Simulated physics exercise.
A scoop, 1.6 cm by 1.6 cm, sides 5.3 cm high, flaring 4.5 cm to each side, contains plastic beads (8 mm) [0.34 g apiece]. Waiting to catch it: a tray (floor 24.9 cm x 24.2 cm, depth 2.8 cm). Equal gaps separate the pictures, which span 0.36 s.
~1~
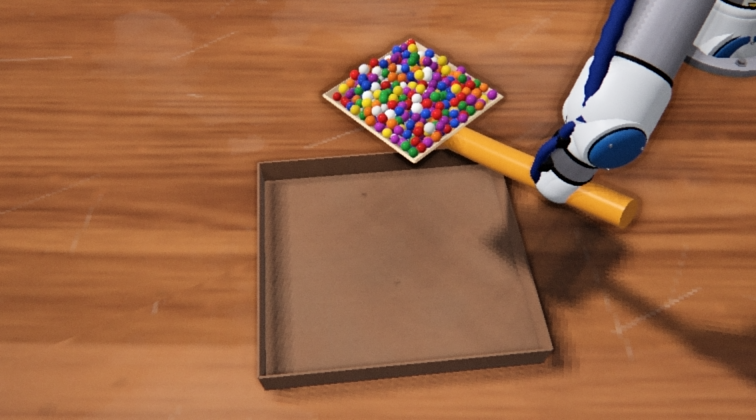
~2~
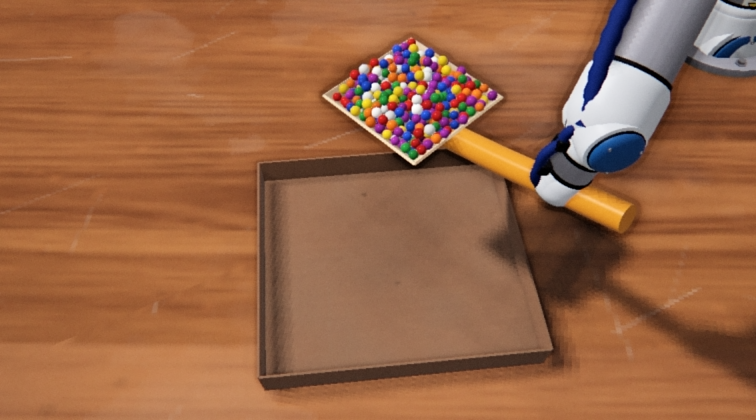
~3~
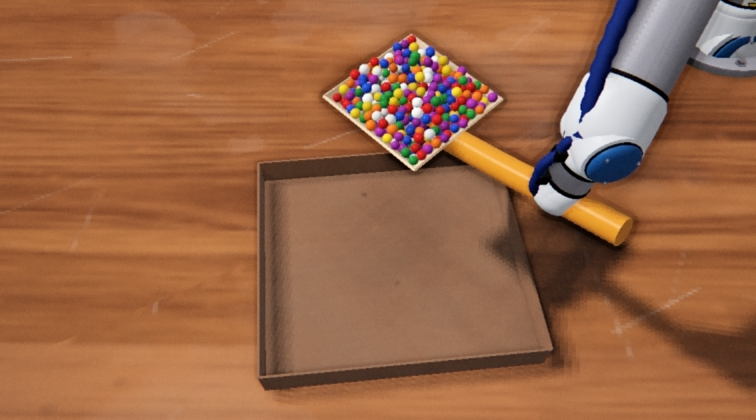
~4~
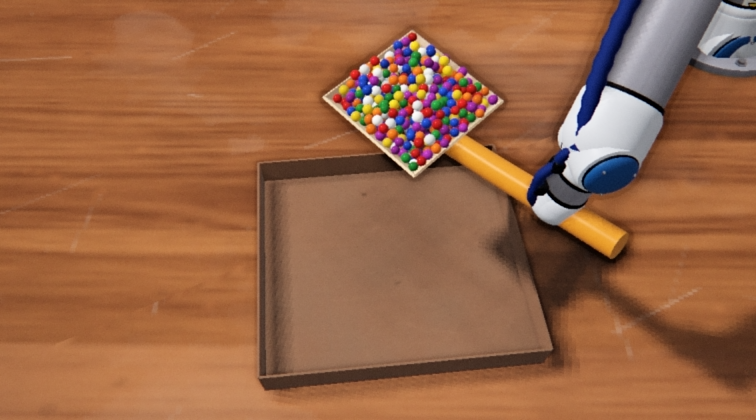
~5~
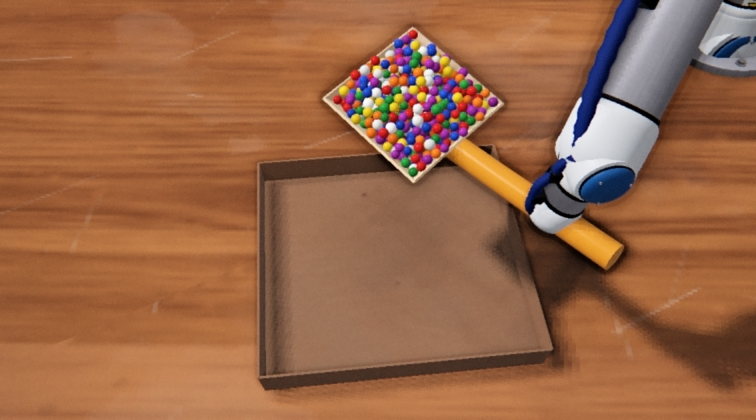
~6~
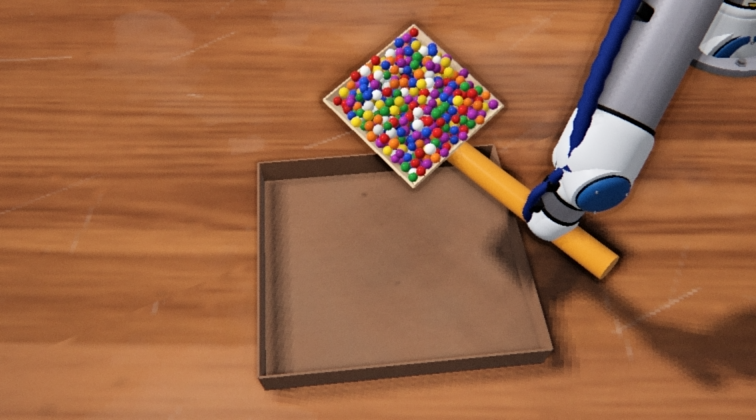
Above a wooden surface, a robot arm gradually tilts a scoop of colourful beads forward.
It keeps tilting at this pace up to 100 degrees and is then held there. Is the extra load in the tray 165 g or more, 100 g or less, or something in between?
Haul: Sizeable.
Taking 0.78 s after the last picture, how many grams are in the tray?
120 g, give or take.
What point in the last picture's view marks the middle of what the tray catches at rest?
Middle: Approx. (414, 312).
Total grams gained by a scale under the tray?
190 g, approximately.
Then, 0.43 s after the last picture, tilt 48 degrees; 2 g in the tray, scoop holds 90 %.
Then, 0.78 s after the last picture, tilt 71 degrees; 124 g in the tray, scoop holds 20 %.
Then, 1.11 s after the last picture, tilt 93 degrees; 191 g in the tray, scoop holds 0 %.
Then, 1.42 s after the last picture, tilt 100 degrees; 191 g in the tray, scoop holds 0 %.
In the end, 191 g in the tray, scoop holds 0 %.
